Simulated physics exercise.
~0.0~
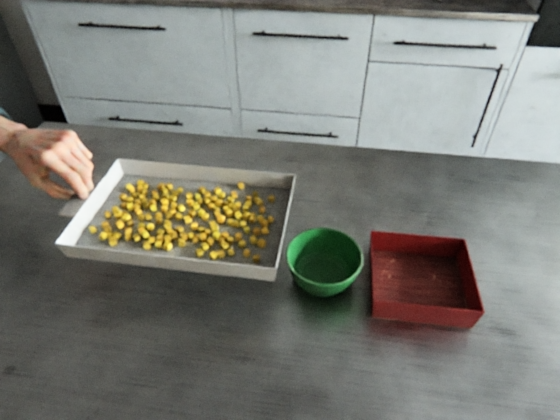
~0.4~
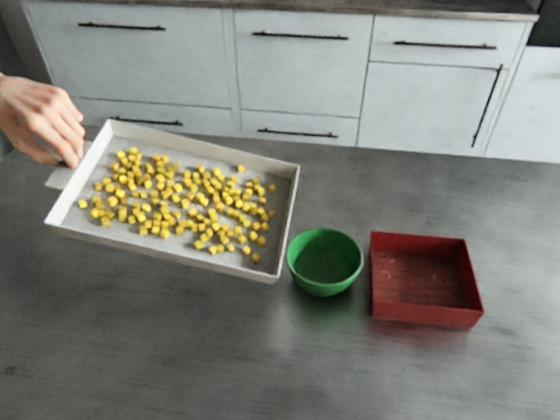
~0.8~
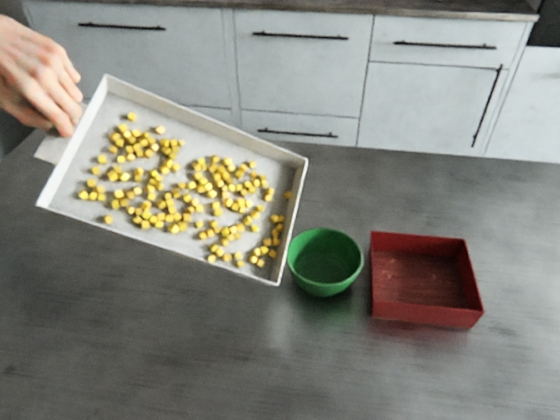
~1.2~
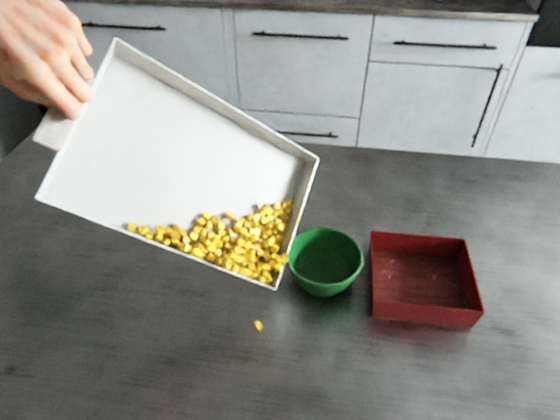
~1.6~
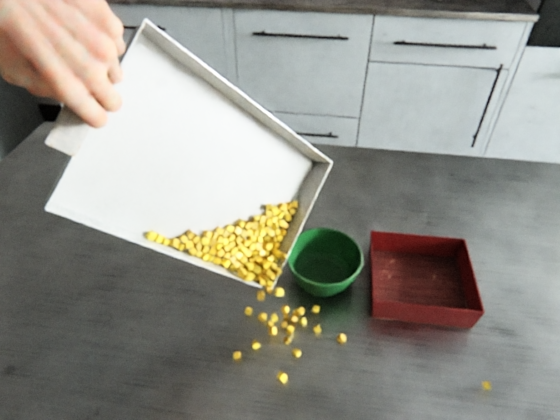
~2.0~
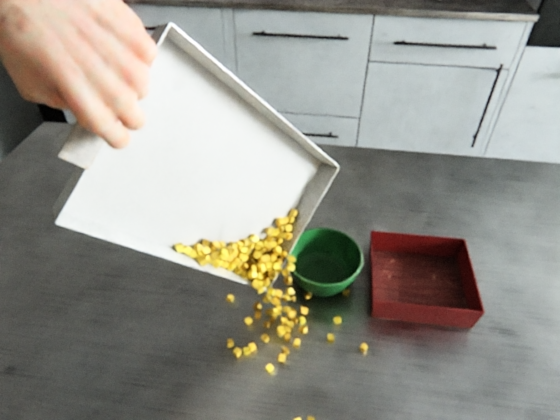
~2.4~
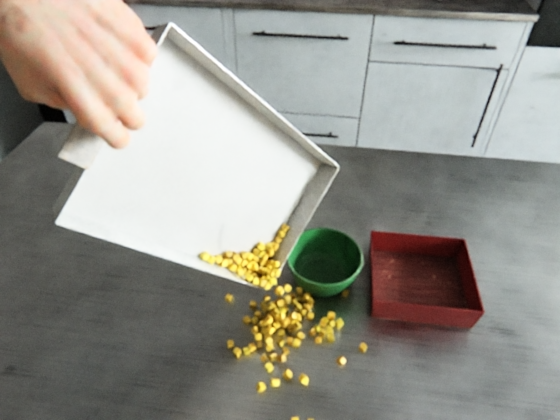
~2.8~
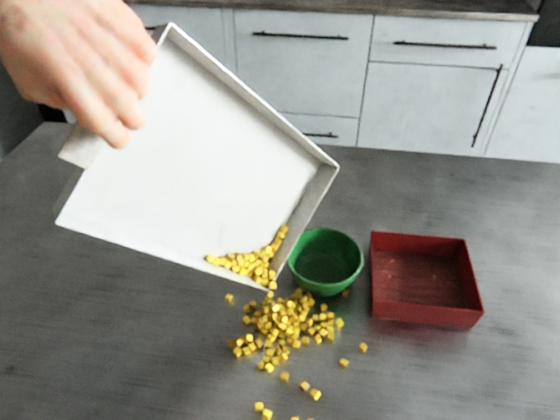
A hand tilts a white tray, spilling many yellow cubes onto the table beside a green bowl.
